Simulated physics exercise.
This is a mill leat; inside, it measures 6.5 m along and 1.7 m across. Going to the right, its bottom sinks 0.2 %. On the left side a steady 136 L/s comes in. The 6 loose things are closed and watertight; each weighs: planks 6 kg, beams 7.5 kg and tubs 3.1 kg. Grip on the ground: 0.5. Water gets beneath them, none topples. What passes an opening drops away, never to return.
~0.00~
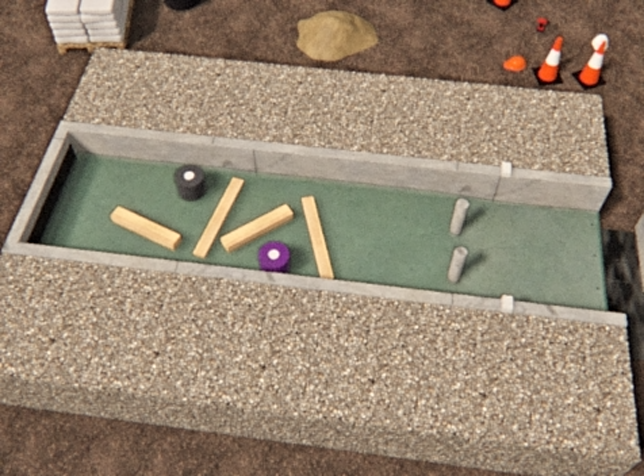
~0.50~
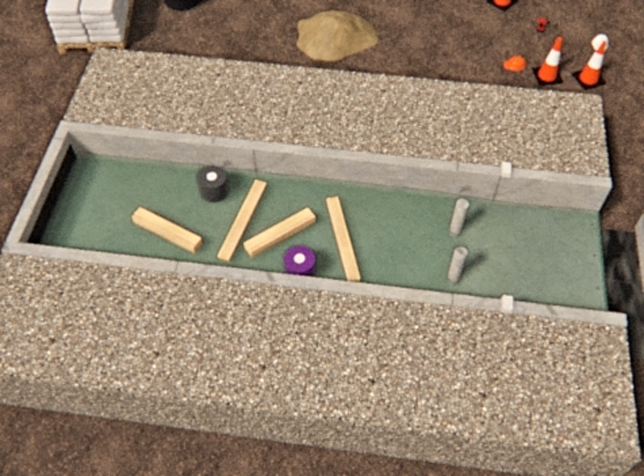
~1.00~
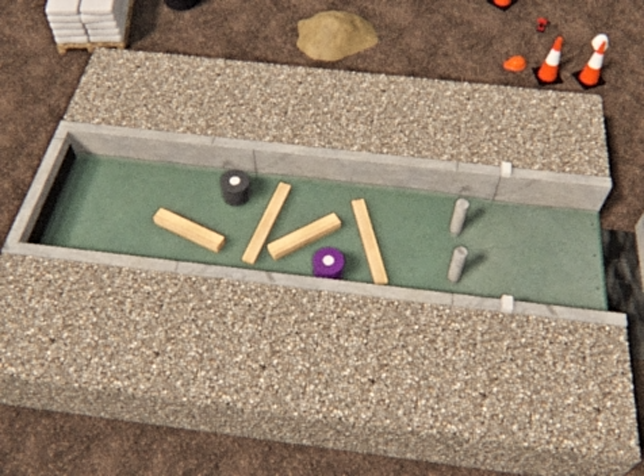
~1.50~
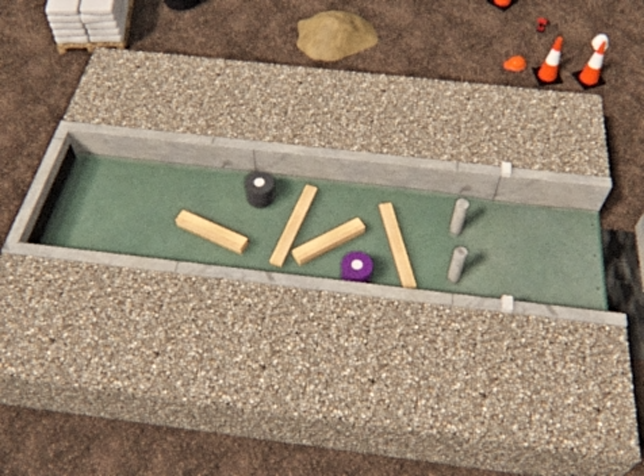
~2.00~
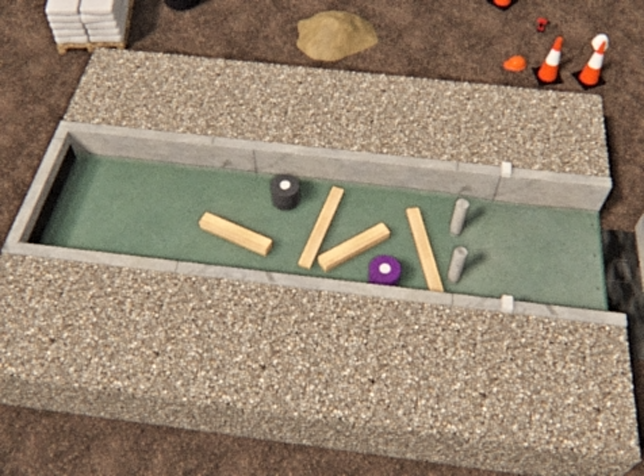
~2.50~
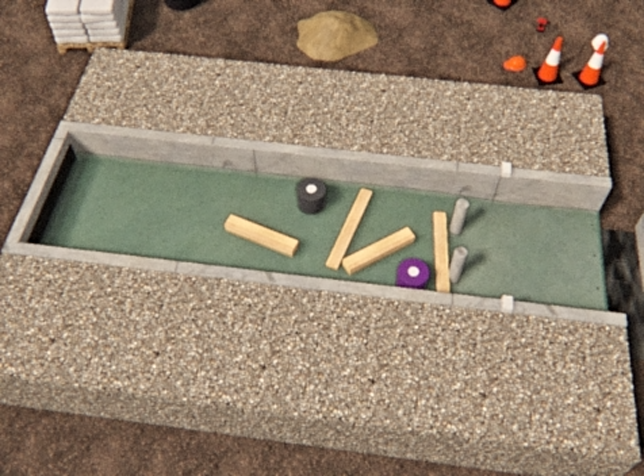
In a straight mill leat between gravel banks, four wooden beams, a black tub and a purple tub float on green water, left of two short posts. They all drift steadily right in a loose group, until the leading beam swings more upright and sits against the posts, the purple tub close behind.
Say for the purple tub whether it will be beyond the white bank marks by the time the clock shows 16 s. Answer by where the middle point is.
Prediction - the purple tub runs out of time.
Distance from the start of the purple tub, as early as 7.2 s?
Close to 150 cm.
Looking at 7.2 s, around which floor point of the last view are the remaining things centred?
Mean position: Approximately (416, 249).
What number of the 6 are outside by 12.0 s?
By that moment the number is 0.
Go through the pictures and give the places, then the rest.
In the first picture, the purple tub at (274, 255) floats; about 1330 L in view; 0 of 6 have shifted.
In the second picture, the purple tub at (300, 259), afloat, 30 cm from its start; about 1330 L in view; 6 of 6 have shifted.
In the third picture, the purple tub at (329, 261), afloat, 62 cm from its start; about 1330 L in view; 6 of 6 have shifted.
In the fourth picture, the purple tub at (357, 265), afloat, 95 cm from its start; 13 cm deep round most things; 6 of 6 have shifted.
In the fifth picture, the purple tub at (385, 269) floats, 126 cm from its start; 13 cm deep round most things; 6 of 6 have shifted.
In the sixth picture, the purple tub at (413, 272), afloat, 158 cm from its start; 13 cm deep round most things; 6 of 6 have shifted.
After 3.5 s the purple tub is near (423, 277), 1.7 m from its start, afloat; 0 of 6 are over the mark; 6 afloat.
After 7.2 s the purple tub is near (422, 283), 1.7 m from its start, afloat; 0 of 6 are over the mark; 6 afloat.
After 12.0 s the purple tub is near (422, 283), 1.7 m from its start, afloat; 0 of 6 are over the mark; 6 afloat.
After 16.0 s the purple tub is near (422, 283), 1.7 m from its start, afloat; 0 of 6 are over the mark; 6 afloat.
